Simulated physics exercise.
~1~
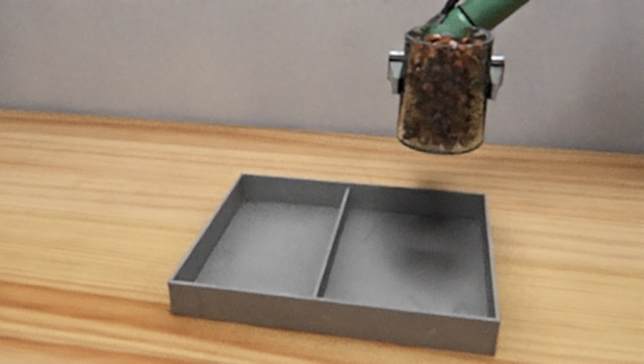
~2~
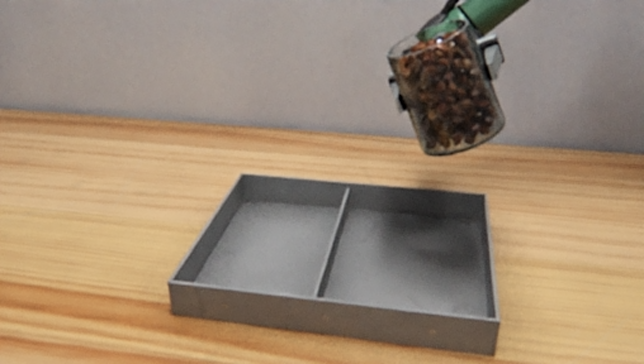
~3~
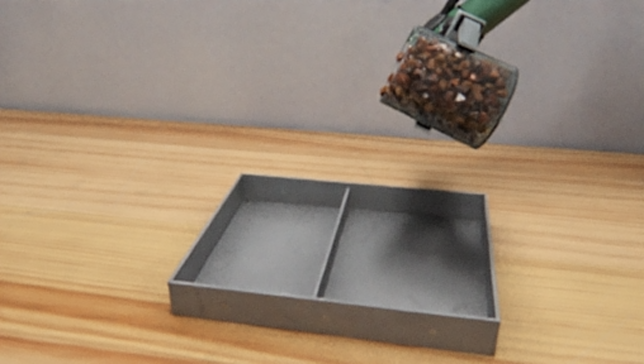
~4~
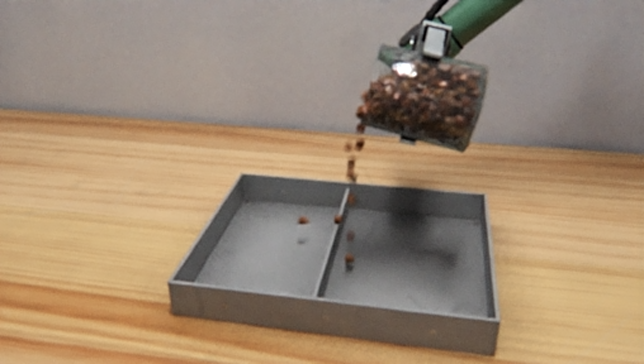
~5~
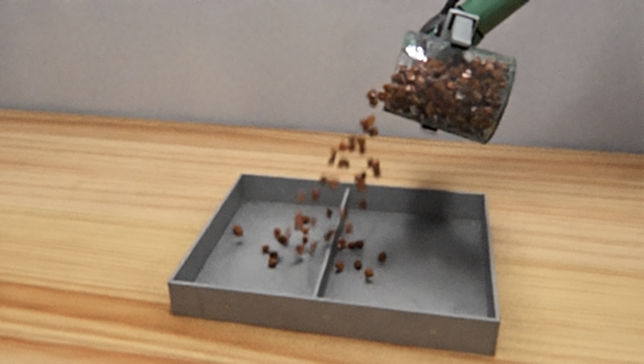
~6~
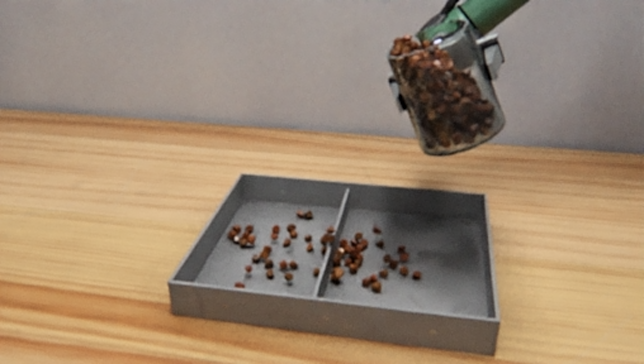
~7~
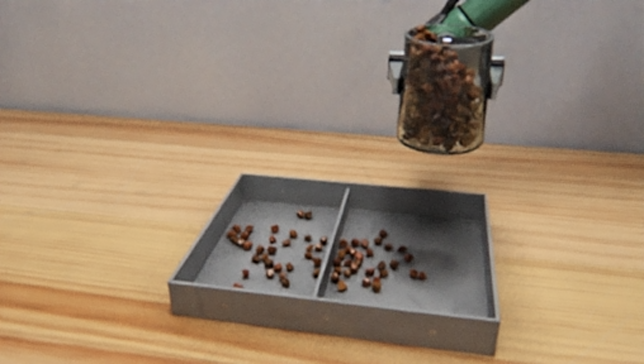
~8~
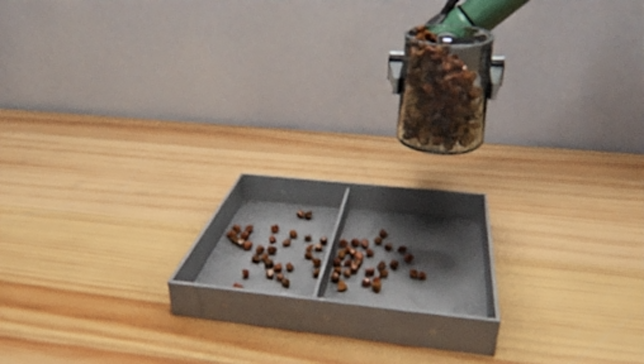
A green robot arm tipped a clear beaker of brown pellets over a gray divided tray, spilling some into both sections, then turned it upright again and held it still, with most of the pellets still inside.
